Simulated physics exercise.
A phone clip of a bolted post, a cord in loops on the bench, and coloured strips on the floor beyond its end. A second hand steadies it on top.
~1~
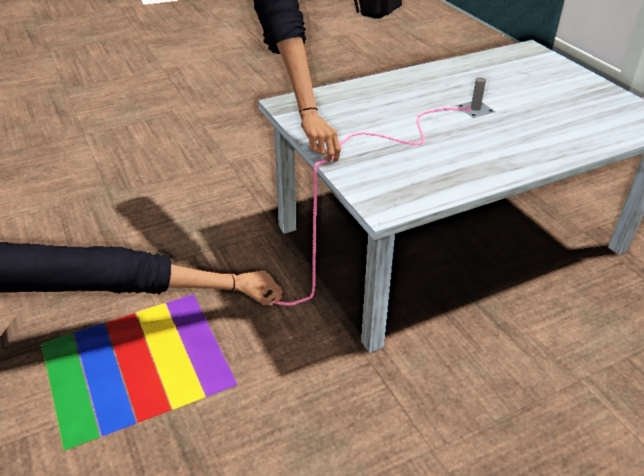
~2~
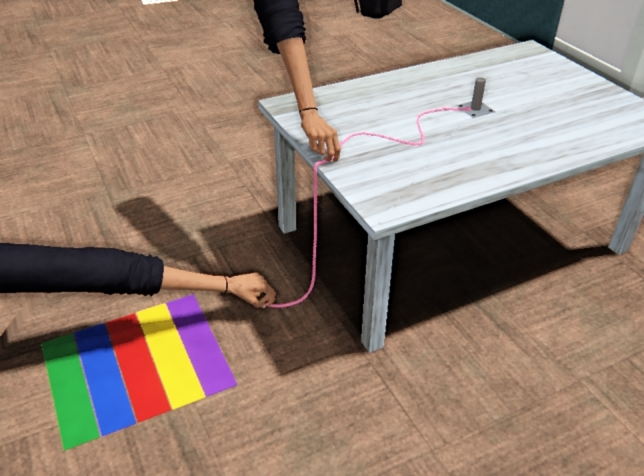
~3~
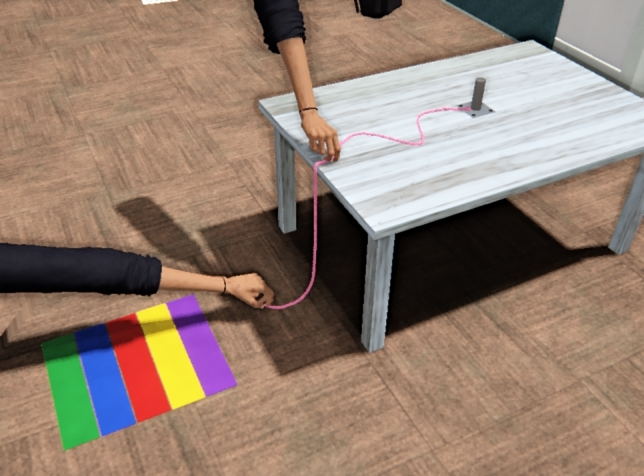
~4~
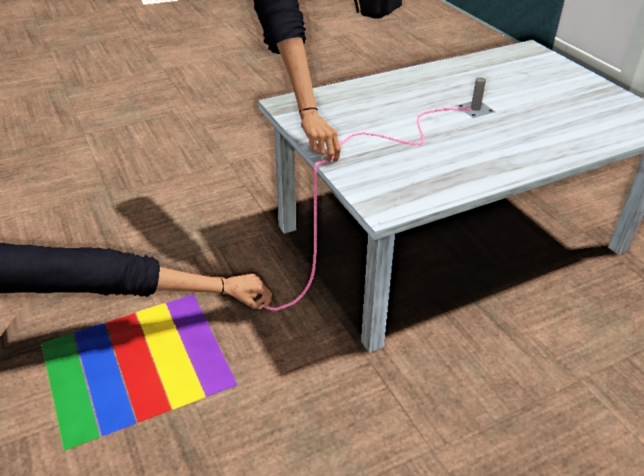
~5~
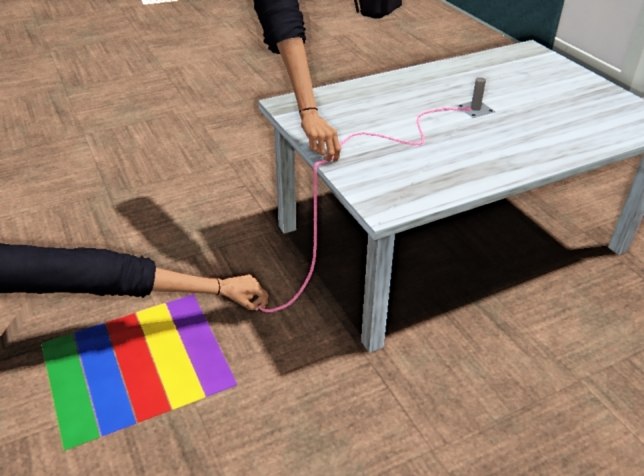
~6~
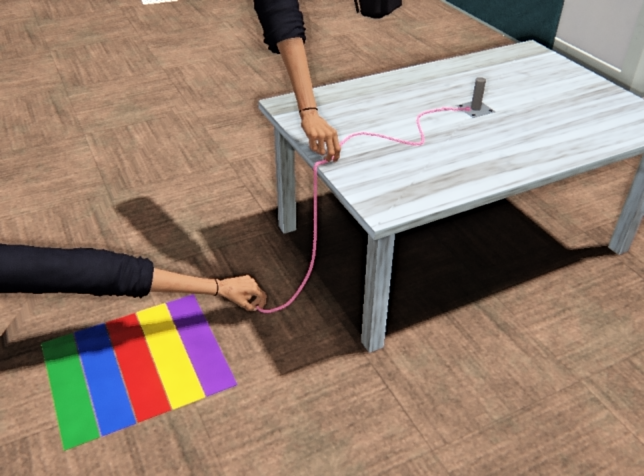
A hand low beside a pale wooden table draws the end of a pink cord slightly left, near coloured strips on the floor, while another hand stays at the table's edge and the cord on top barely changes.
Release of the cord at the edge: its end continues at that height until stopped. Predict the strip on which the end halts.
The blue strip.
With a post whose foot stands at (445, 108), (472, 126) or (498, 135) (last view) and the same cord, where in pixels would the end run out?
First (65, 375), then (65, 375), then (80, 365).
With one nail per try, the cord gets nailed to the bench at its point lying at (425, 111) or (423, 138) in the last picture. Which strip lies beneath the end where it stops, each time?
In order, blue and red.
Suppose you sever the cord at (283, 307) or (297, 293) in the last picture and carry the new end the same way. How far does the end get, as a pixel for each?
Around (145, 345) for the first cut and around (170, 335) for the second.
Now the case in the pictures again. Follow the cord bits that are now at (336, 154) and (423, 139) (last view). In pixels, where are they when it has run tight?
First: (286, 192). Second: (386, 138).
Soon after, end near (156, 342); over yellow.
After that, end near (119, 355); over red.
At the stop, end near (97, 362); over blue. Over blue.
